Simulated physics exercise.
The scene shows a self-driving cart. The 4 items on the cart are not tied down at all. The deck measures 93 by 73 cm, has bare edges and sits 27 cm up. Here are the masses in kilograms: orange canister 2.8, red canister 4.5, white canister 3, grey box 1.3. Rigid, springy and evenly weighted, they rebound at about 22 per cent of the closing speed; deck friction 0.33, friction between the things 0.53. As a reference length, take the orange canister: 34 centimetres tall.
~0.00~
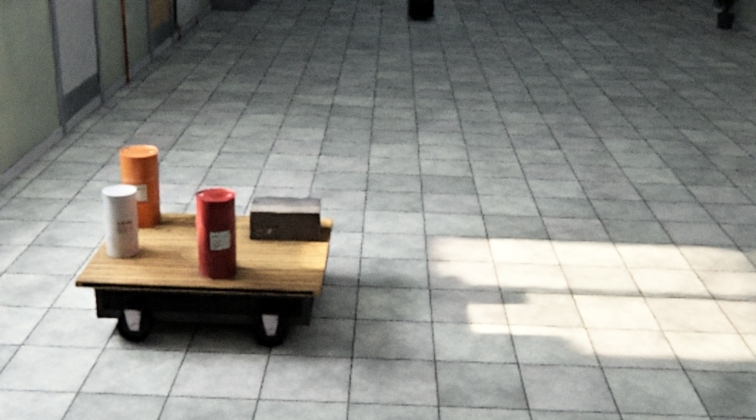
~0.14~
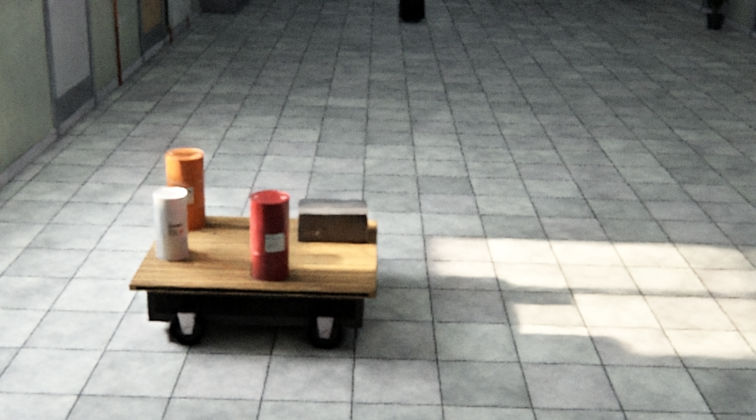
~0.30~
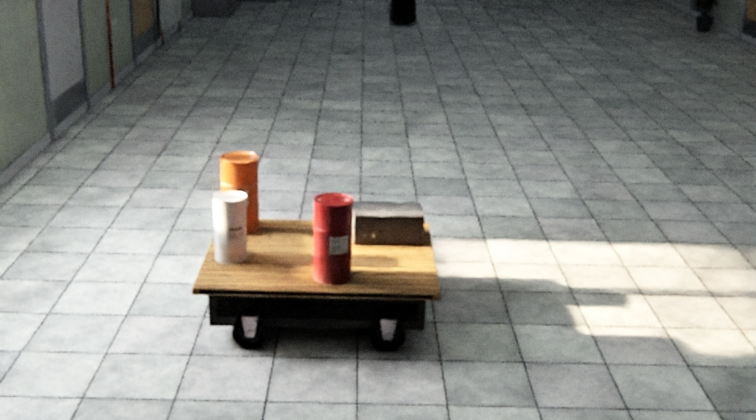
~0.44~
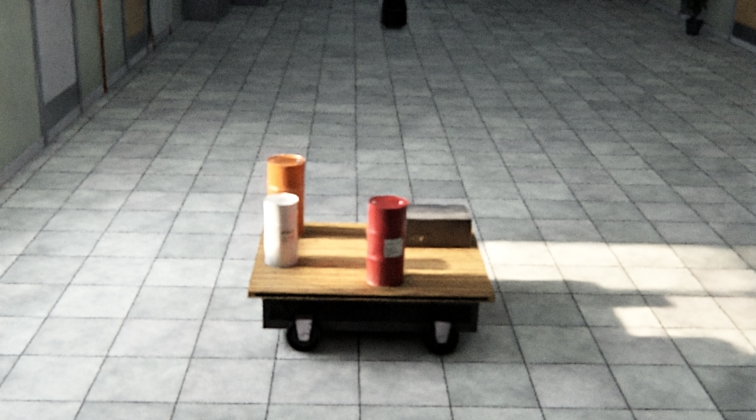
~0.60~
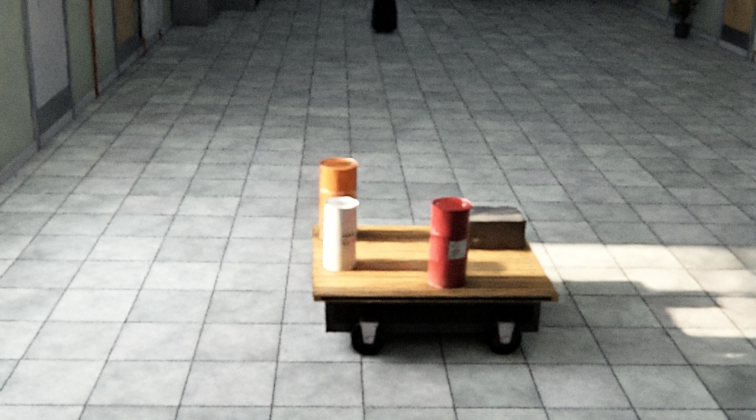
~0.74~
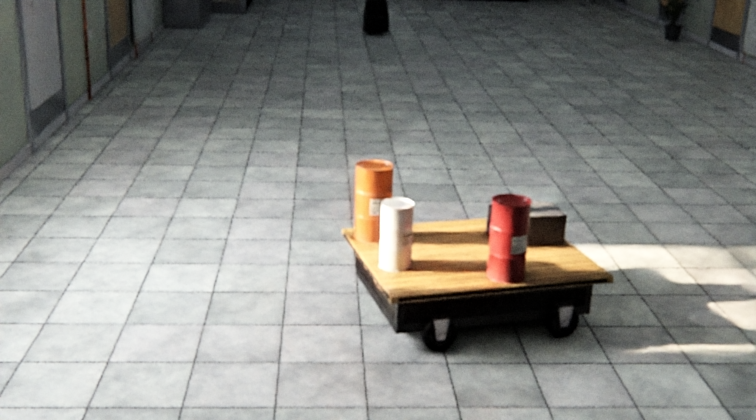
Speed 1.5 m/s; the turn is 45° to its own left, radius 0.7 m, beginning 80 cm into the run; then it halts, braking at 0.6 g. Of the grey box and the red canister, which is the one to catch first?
The one to catch first is the latter.
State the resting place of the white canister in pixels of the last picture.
Resting point, approx. (553, 199) px.
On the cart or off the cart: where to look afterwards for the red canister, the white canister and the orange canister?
Observed: Red canister exits its support; white canister remains in bounds; orange canister remains in bounds.
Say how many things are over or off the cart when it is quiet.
The number is 2.
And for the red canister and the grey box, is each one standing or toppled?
Final state - red canister: Goes over; grey box: Goes over.
By 0.94 s, cart 141 cm along, turned 37°; red canister now off the cart; grey box 26 cm from its spot near (566, 210).
By 1.24 s, cart 180 cm along, turned 45°; grey box 28 cm from its spot near (603, 188); white canister 3 cm from its spot.
By 1.44 s, cart 184 cm along, turned 45°, stopped; grey box 32 cm from its spot near (617, 182); white canister 13 cm from its spot; orange canister 10 cm from its spot.
By 1.94 s, cart 184 cm along, turned 45°, stopped; grey box now off the cart; white canister 16 cm from its spot; orange canister 12 cm from its spot.
When it is over (2.2 s), off the cart, red canister and grey box; not toppled but over 10 cm from the start, orange canister and white canister. Grey box went at 1.50 s; red canister went at 0.90 s.
